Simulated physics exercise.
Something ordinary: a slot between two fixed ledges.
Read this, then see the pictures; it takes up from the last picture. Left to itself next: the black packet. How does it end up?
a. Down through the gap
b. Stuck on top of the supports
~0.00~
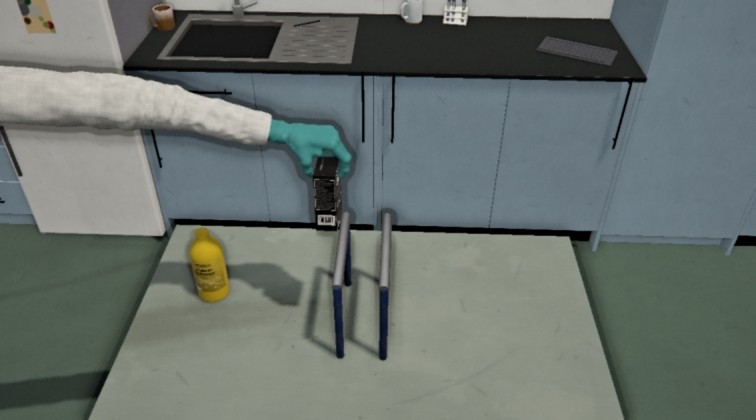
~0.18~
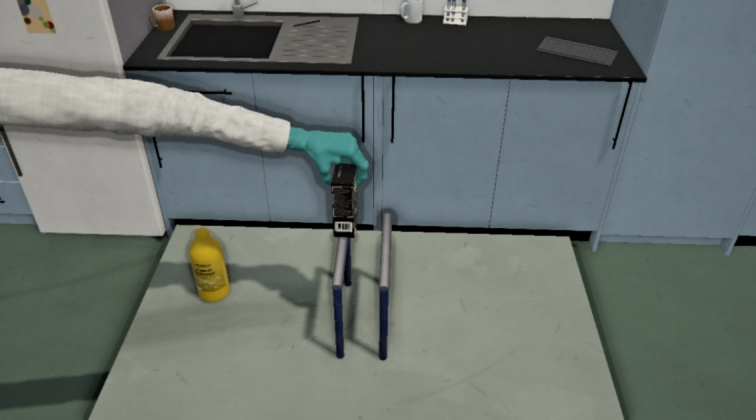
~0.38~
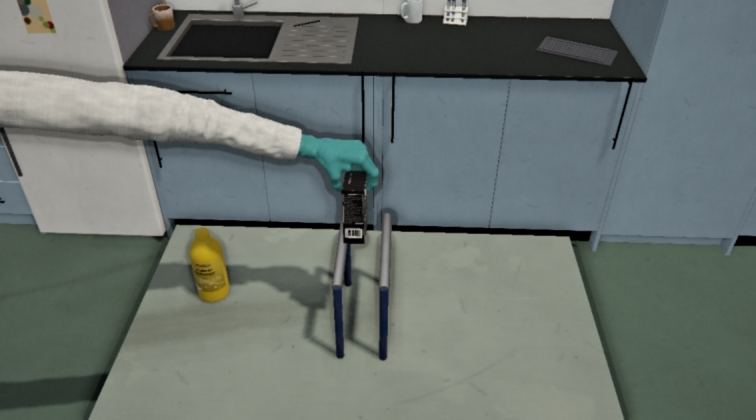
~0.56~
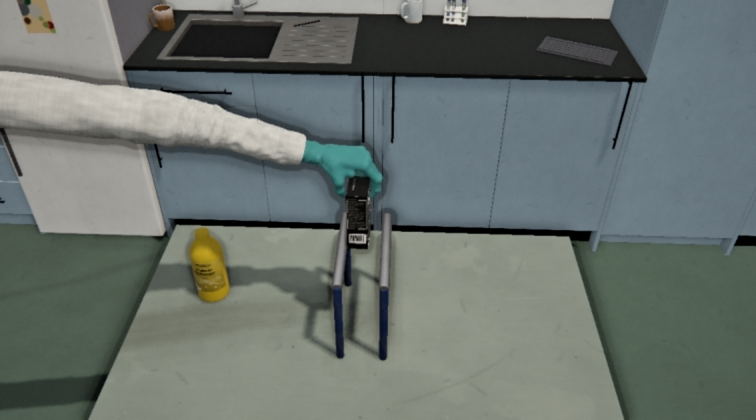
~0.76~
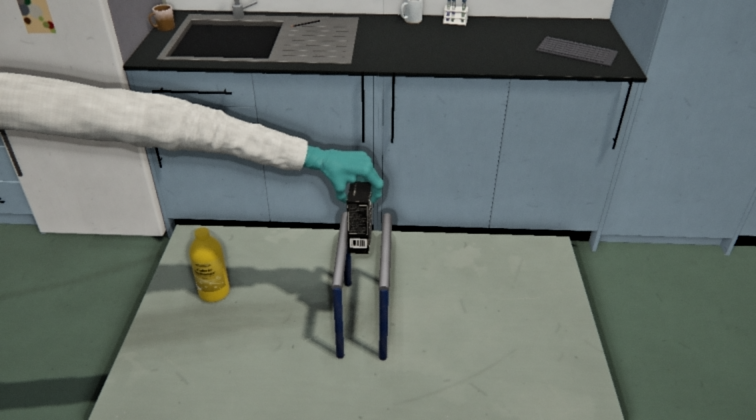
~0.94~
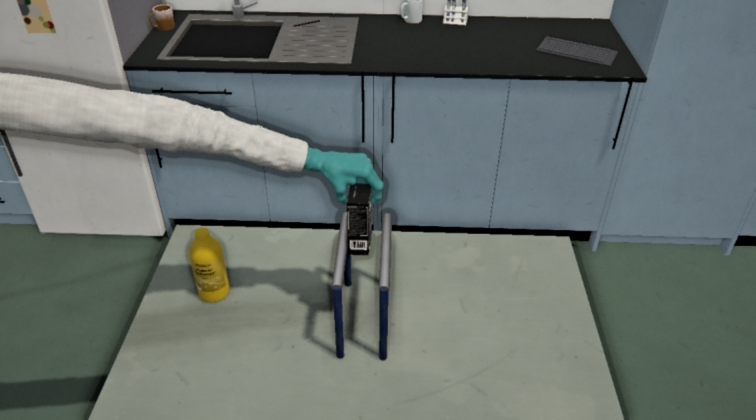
The answer is a.
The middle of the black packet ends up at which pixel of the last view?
It ends up near (361, 298).
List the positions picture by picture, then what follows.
On its way; black packet (328, 192); yellow bottle (208, 263), in the first picture.
On its way; black packet (345, 199); yellow bottle (208, 263), in the second picture.
On its way; black packet (355, 206); yellow bottle (208, 263), in the third picture.
On its way; black packet (359, 211); yellow bottle (208, 263), in the fourth picture.
Held still over the gap; black packet (360, 216); yellow bottle (208, 263), in the fifth picture.
Held still over the gap; black packet (360, 218); yellow bottle (208, 263), in the sixth picture.
After 1.14 s, black packet slid about its own width near (360, 250).
After 1.24 s, black packet slid well along near (361, 298).
At rest (1.9 s), moved from the start, black packet; yellow bottle in place. Seen from the same camera at the end, black packet near (361, 298). The packet goes down the gap.
